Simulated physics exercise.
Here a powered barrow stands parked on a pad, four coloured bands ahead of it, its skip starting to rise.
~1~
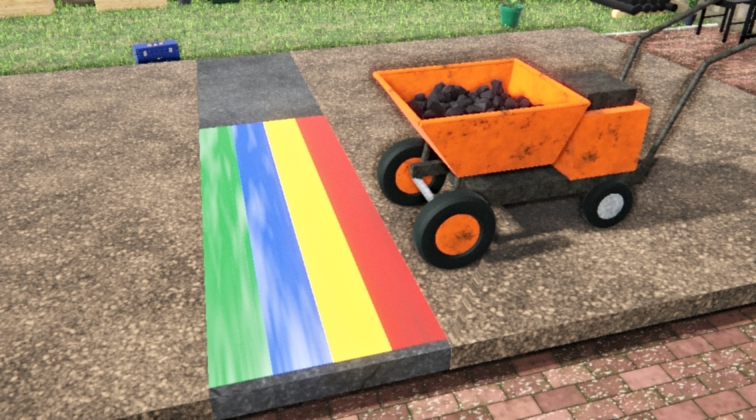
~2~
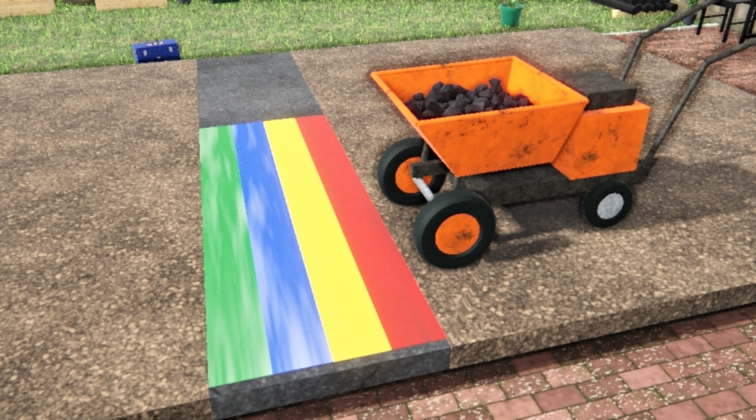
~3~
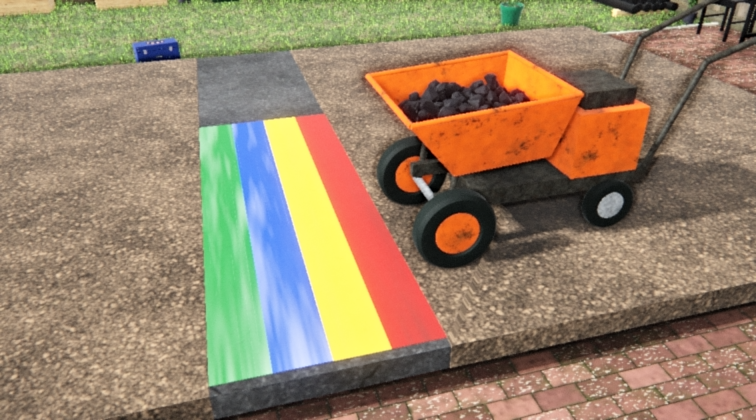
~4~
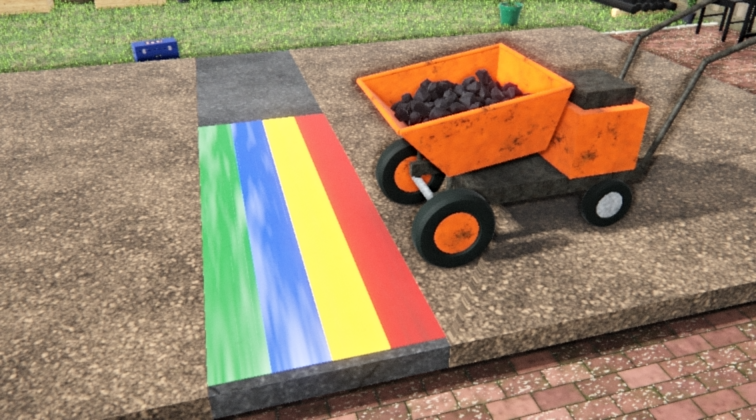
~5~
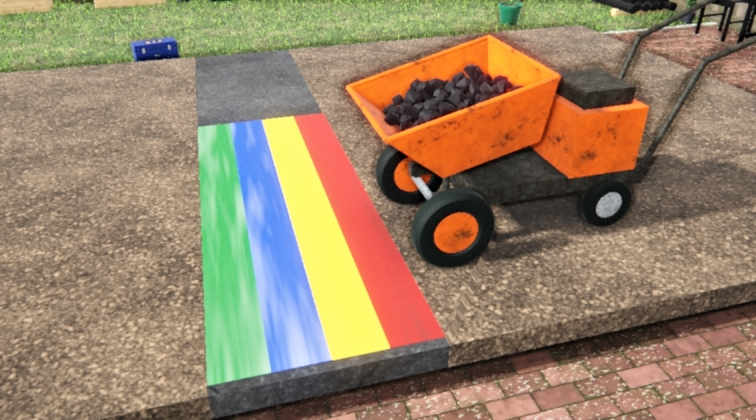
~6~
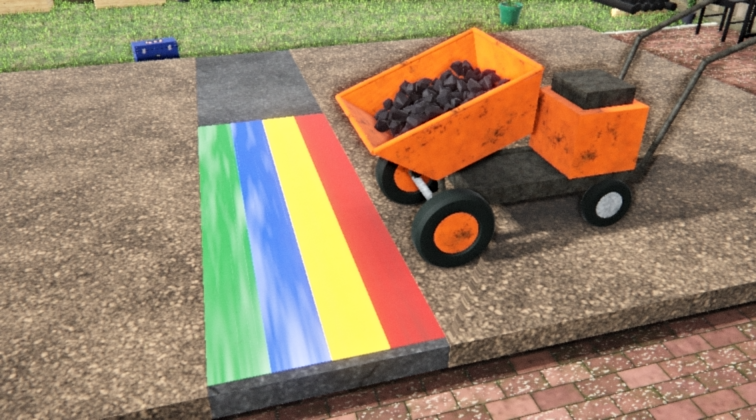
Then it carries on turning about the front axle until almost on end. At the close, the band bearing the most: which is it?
It is the blue band.
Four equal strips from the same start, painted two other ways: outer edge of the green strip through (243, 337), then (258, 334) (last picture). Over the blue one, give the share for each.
I get 30 % for the first one and 30 % for the second.
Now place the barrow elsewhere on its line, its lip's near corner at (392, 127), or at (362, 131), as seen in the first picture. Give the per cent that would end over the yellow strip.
Around 0 and 0 per cent respectively.
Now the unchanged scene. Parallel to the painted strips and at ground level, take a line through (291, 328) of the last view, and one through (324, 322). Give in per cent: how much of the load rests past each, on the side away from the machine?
Estimate, first then second: 30 %, 60 %.
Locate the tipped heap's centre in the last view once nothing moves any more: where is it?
Somewhere around (274, 249) in the final view.
Just after the last frame, skip tipped steeply; every one in the skip.
A moment on, skip tipped right over; the larger part in the skip; about a tenth over the yellow strip; about a tenth over the blue strip; just a few over the green strip.
Further on, skip tipped right over; roughly a third in the skip; about a tenth over the yellow strip; roughly a third over the blue strip; roughly a quarter over the green strip; just a few off the paint.
When it is over, skip tipped right over; roughly a third in the skip; not one over the red strip; about a tenth over the yellow strip; roughly a third over the blue strip; roughly a quarter over the green strip; just a few off the paint.
